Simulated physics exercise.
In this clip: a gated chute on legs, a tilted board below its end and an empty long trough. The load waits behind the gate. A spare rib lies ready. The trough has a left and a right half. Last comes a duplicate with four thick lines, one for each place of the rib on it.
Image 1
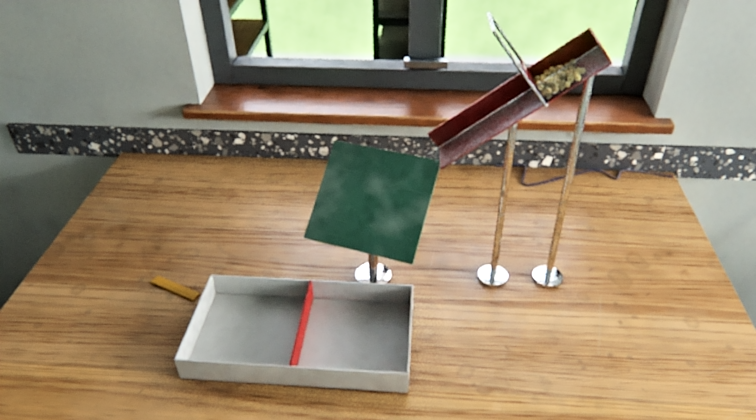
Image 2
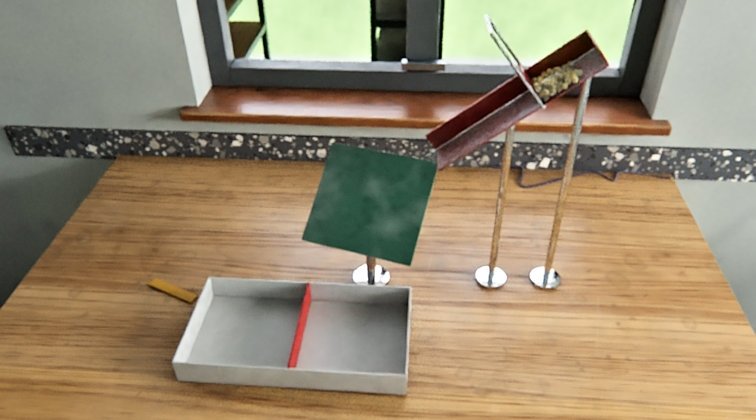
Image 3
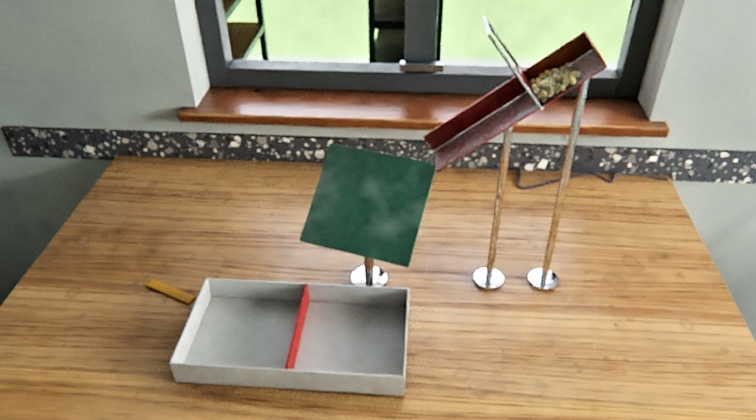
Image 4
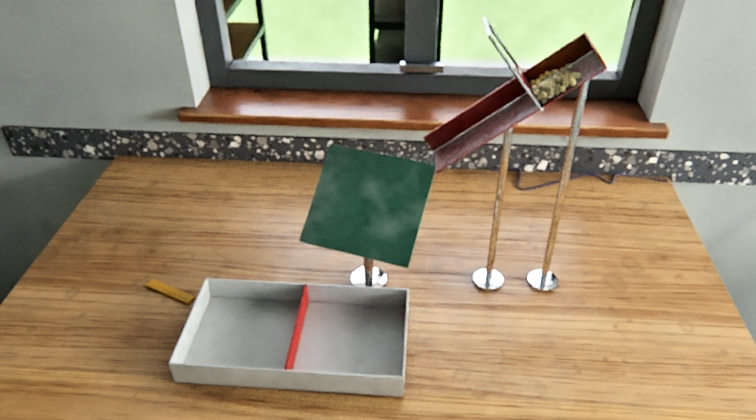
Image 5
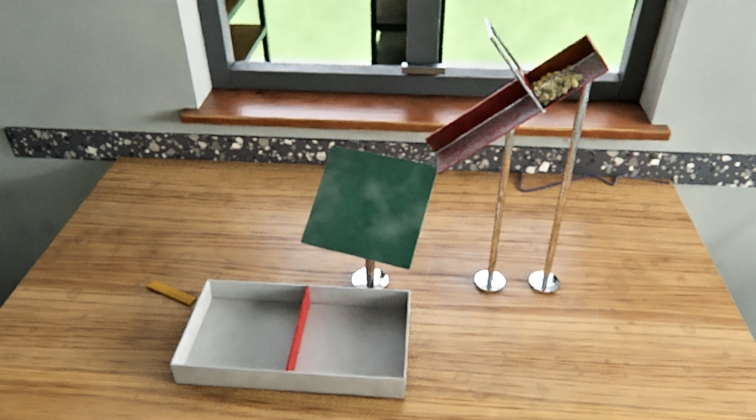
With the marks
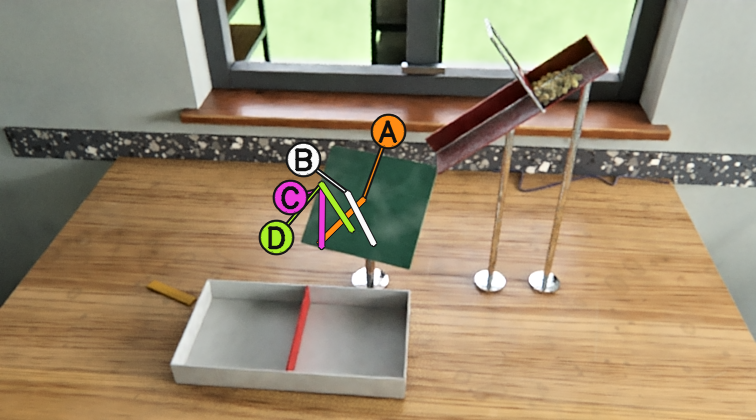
On a wooden table by a window, a sloping red chute held pale beans behind a gate, near a tilted green board and an empty divided tray; nothing moved apart from slight shifts in the view.
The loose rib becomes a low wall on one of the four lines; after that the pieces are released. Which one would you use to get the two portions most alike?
Take A.
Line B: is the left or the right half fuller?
The right half.
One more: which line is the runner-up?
The answer is C.
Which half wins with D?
More lands on the right.
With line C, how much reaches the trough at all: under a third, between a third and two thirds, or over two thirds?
It is over two thirds.
On the marked copy, line A from (363, 199) to (320, 242); line B from (347, 193) to (373, 243); line C from (322, 189) to (321, 246); line D from (321, 184) to (351, 229).
For line A, of what is caught, about a third in the left half, about two thirds in the right.
For line B, of what is caught, a stray few in the left half, nearly all in the right.
For line C, of what is caught, about a quarter in the left half, most in the right.
For line D, of what is caught, a stray few in the left half, nearly all in the right.
